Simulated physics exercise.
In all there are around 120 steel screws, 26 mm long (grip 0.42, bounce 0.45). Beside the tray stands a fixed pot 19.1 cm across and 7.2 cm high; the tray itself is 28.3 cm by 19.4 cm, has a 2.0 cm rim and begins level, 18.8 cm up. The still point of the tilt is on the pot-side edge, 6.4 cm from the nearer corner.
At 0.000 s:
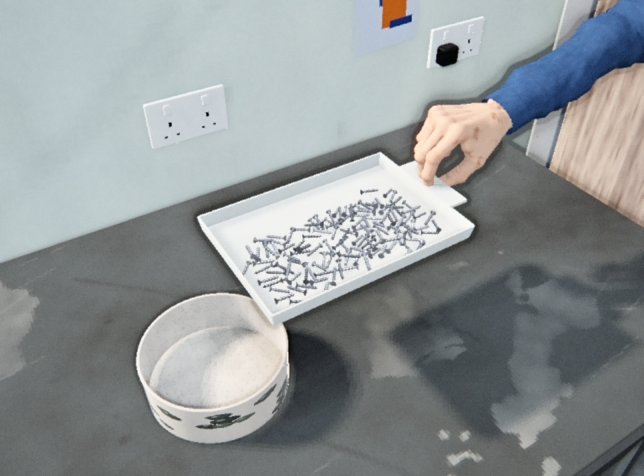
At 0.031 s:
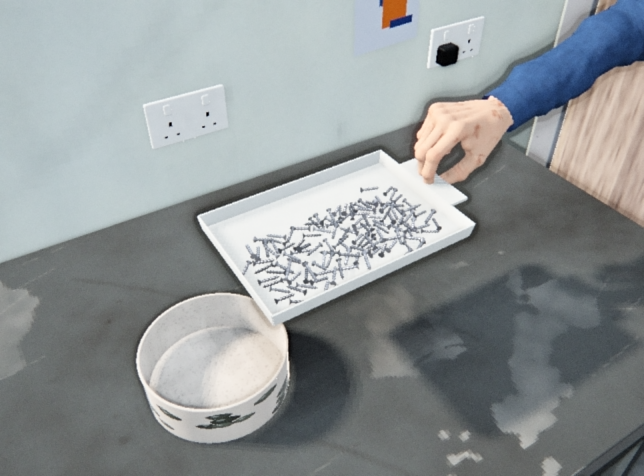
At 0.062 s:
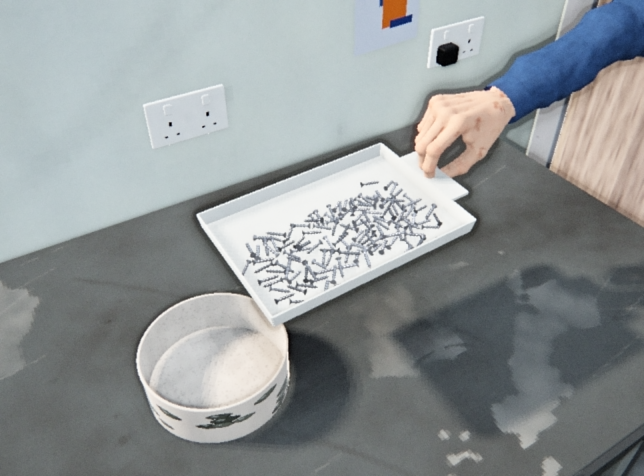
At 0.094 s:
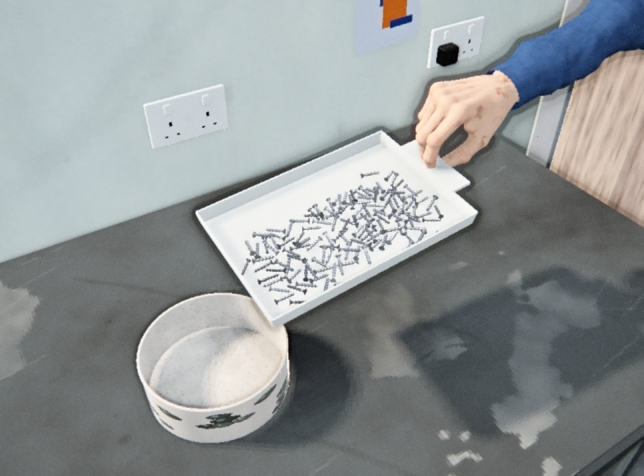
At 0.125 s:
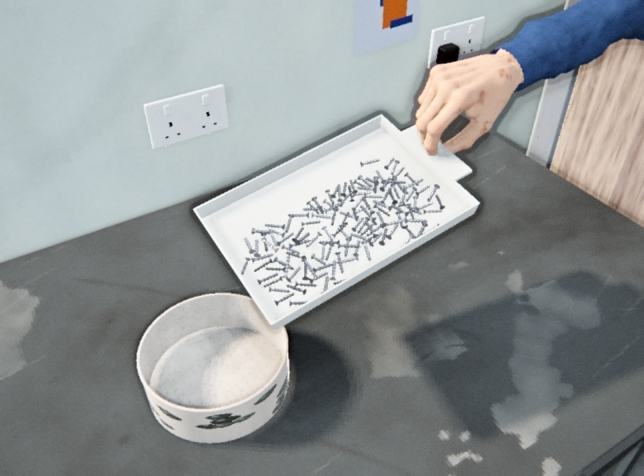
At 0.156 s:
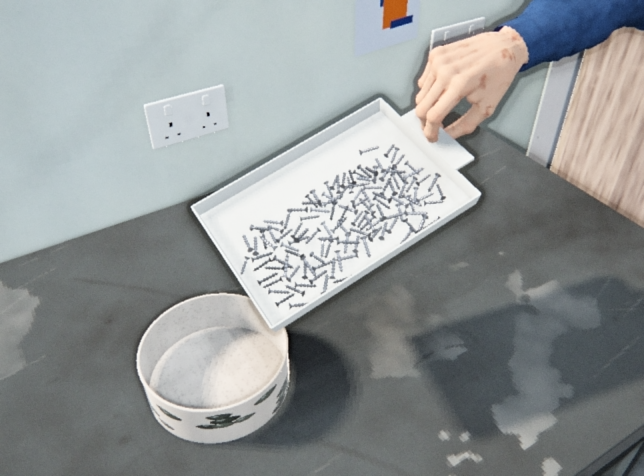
A hand lifts the right end of a white tray of screws, tilting it steadily.
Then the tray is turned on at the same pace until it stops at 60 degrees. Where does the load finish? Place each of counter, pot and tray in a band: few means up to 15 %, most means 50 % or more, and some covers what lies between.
Counter: Most; pot: Few; tray: Some.
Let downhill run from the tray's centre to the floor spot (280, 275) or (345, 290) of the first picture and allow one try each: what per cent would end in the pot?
About 30 and 0 per cent.
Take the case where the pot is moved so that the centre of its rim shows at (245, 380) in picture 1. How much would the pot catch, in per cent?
Share in pot at that spot: Some 75 in a hundred.
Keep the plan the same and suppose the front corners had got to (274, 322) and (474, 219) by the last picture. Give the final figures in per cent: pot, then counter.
Per cent by place - pot 0, counter 30.
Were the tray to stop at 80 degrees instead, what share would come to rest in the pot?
You'd end up with some 5 % in the pot.
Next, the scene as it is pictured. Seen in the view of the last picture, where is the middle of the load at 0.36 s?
The load's centre is near (327, 229) at that time.
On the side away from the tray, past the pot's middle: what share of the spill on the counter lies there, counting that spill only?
About 70 percent of the spill.
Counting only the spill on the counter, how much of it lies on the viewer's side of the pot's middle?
Estimate: Close to 100 per cent of the pieces.
Then, at 0.28 s, tilt 44 degrees; the tray holds 100 %, the pot 0 %.
After 0.36 s, tilt 57 degrees; the tray holds 100 %, the pot 0 %.
After 0.57 s, tilt 60 degrees; the tray holds 80 %, the pot 0 %.
In the end, at 1.9 s, counter 55 %, pot 5 %, tray 35 %.
